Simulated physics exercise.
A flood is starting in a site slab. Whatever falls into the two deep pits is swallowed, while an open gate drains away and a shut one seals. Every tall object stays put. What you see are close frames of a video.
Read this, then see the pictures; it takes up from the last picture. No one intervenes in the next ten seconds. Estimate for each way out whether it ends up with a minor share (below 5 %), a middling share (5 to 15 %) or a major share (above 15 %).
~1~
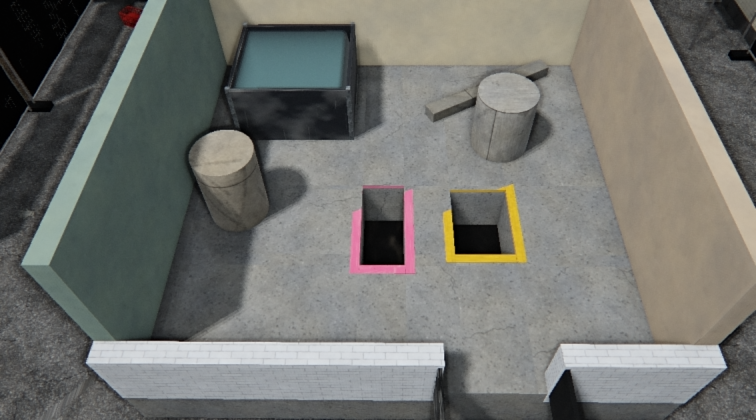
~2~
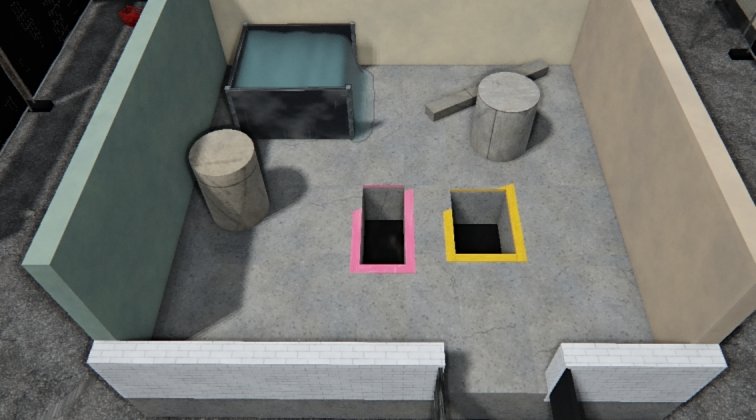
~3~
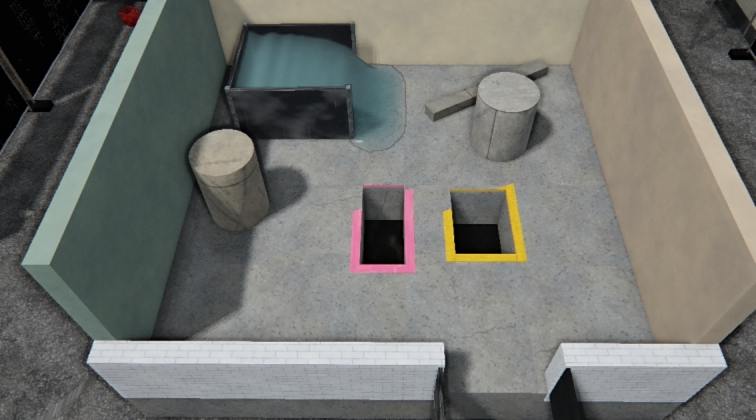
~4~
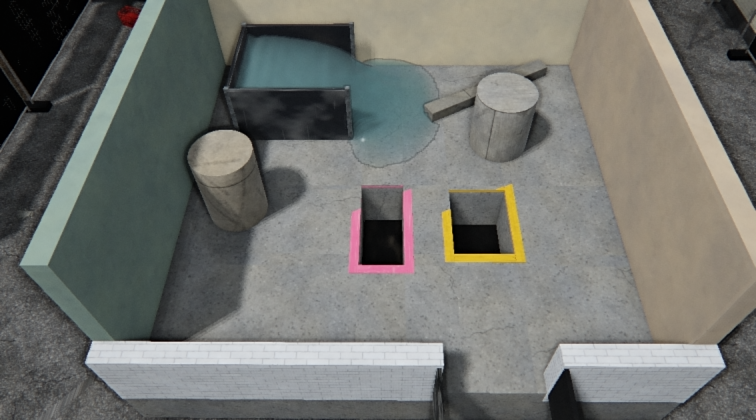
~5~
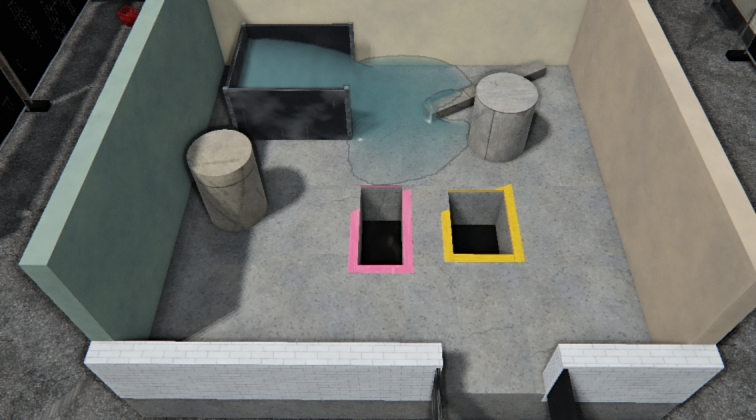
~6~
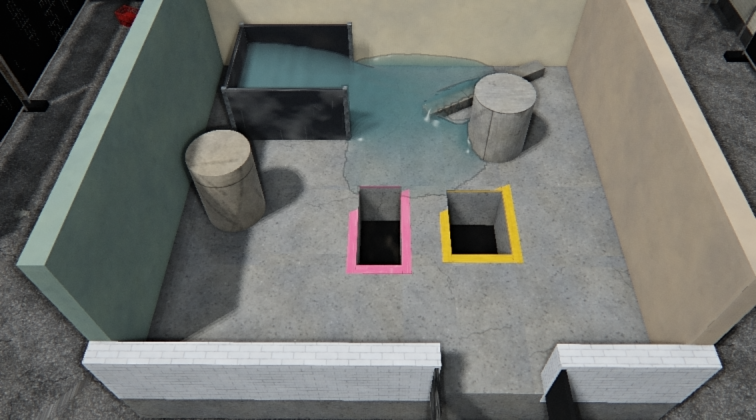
Estimates: The gate, a middling share; the yellow pit, a major share; the pink pit, a middling share.
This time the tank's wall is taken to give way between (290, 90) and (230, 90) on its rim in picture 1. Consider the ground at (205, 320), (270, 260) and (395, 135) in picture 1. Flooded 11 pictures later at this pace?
First spot submerged, second spot submerged, third spot spared.
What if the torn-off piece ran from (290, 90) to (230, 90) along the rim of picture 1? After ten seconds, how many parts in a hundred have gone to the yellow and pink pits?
The yellow pit takes 6 per cent and the pink pit 30 per cent.
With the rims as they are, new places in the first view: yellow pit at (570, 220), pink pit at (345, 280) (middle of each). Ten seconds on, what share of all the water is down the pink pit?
Result - pink pit: 4 %.
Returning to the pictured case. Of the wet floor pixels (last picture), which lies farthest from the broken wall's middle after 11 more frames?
The wet edge reaches furthest near (628, 316).
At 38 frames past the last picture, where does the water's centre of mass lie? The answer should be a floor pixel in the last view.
It is near (427, 177).
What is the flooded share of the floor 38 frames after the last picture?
I'd estimate some 75 per cent.
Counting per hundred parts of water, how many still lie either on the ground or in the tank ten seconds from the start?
My figure: Some 50 per cent.
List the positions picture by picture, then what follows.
The first picture shows still water in the tank at (294, 60).
In the second picture, water pours out at (351, 90) and has run to (358, 70).
In the third picture, the front is at (383, 66), out from the gap at (351, 91).
In the fourth picture, the front is at (416, 66), out from the gap at (350, 93).
In the fifth picture, the front is at (471, 92), out from the gap at (350, 94).
In the sixth picture, the front is at a hidden place, out from the gap at (348, 95).
A moment on, water covers 30 % of the floor; the gate 0 %, the yellow pit 3 %, the pink pit 0 %.
Next, water covers 40 % of the floor; the gate 0 %, the yellow pit 10 %, the pink pit 1 %.
Then, water covers 55 % of the floor; the gate 0 %, the yellow pit 18 %, the pink pit 1 %.
Later, water covers 75 % of the floor; the gate 5 %, the yellow pit 26 %, the pink pit 4 %.
In the end, water covers 85 % of the floor; the gate 9 %, the yellow pit 33 %, the pink pit 8 %.
